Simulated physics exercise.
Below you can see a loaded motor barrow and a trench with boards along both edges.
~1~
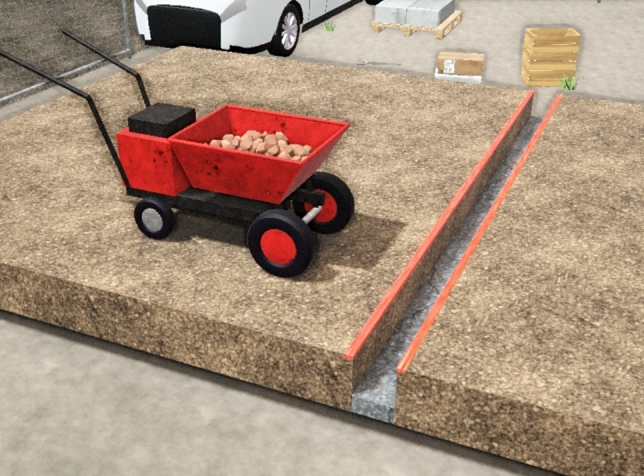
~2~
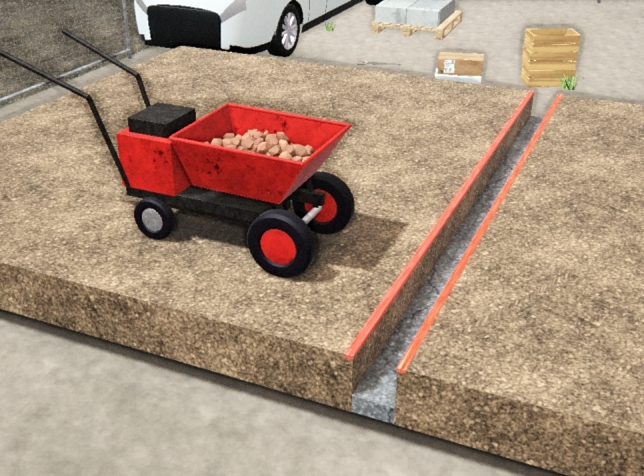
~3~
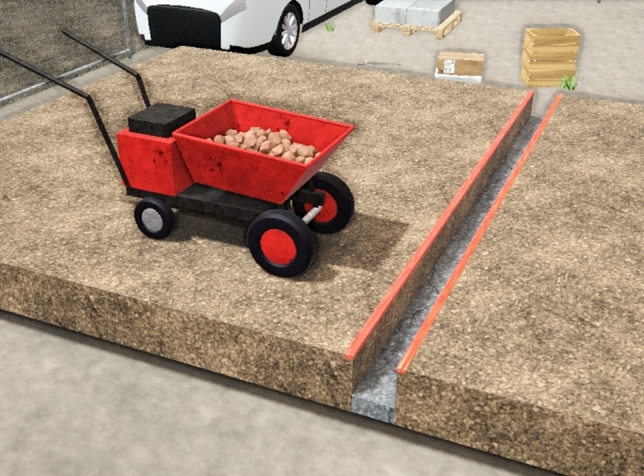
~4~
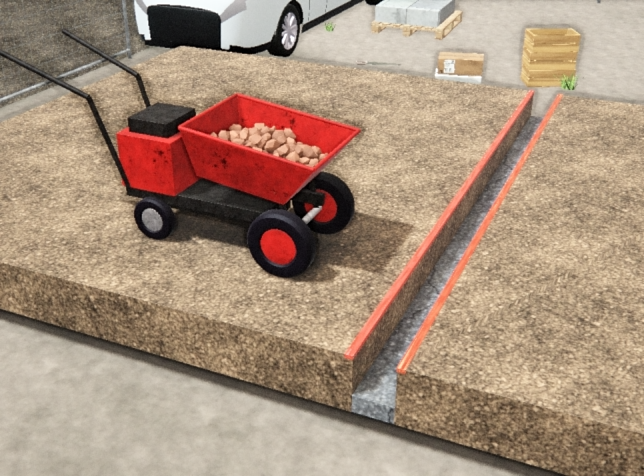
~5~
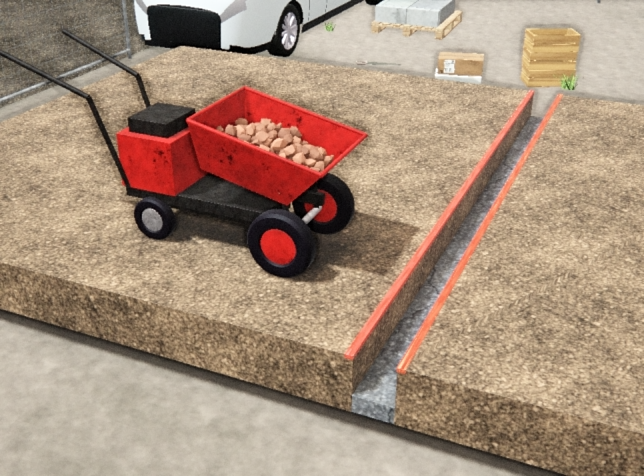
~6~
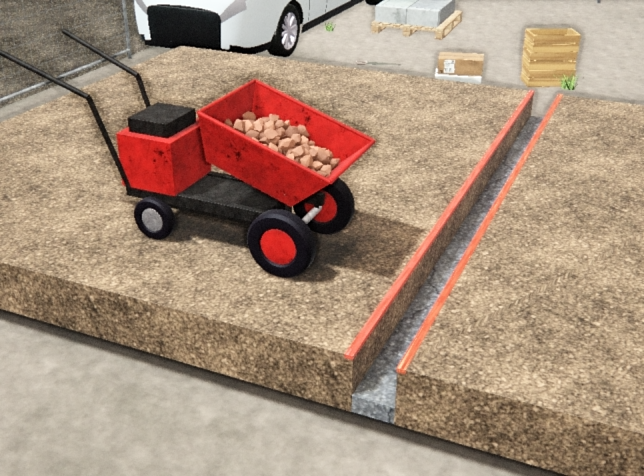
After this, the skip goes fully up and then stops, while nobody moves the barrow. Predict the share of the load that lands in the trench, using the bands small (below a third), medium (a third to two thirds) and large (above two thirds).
Large.
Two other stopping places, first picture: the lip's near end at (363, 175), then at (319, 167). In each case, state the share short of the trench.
First try: Some 0 %; second try: 0 %.
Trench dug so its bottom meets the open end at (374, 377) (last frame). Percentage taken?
Something like 60 %.
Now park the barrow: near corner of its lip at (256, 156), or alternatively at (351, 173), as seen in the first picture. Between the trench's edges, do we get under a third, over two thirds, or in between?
First spot: Under a third; second spot: The middle third.
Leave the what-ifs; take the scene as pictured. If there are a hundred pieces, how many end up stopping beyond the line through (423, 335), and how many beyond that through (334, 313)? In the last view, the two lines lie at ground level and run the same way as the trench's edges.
That's 0 in a hundred for the first and 90 in a hundred for the second.
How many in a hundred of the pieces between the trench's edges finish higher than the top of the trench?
The answer is close to 5 per cent.
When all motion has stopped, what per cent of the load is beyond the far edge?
I'd say around 0 per cent of the load.
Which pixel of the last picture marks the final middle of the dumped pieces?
The centre settles at about (422, 299).
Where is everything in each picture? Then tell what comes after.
In the first frame, lip of the skip near (302, 164), level; top of the load near (263, 151), lumps of rubble; first edge of the trench near (372, 322); far edge near (421, 334), the trench under half as wide as the skip, and about as deep as wide.
In the second frame, lip of the skip near (303, 165), level; top of the load near (264, 150).
In the third frame, lip of the skip near (307, 167), tipped barely; top of the load near (250, 143).
In the fourth frame, lip of the skip near (314, 170), tipped a little; top of the load near (249, 145).
In the fifth frame, lip of the skip near (321, 175), tipped a little; top of the load near (255, 142).
In the sixth frame, lip of the skip near (330, 182), tipped clearly; top of the load near (245, 138); first edge of the trench near (372, 322); far edge near (421, 334).
Shortly afterwards, skip tipped steeply; the whole lot in the skip.
Next, skip tipped steeply; all but a few in the skip; only a few short of the trench; only a few in or heaped over the trench; only a few falling.
Some moments later, skip tipped right over; near a third in the skip; a little short of the trench; near two thirds in or heaped over the trench.
In the end, skip tipped right over; a little in the skip; a little short of the trench; the bulk in or heaped over the trench; only a few beyond it.
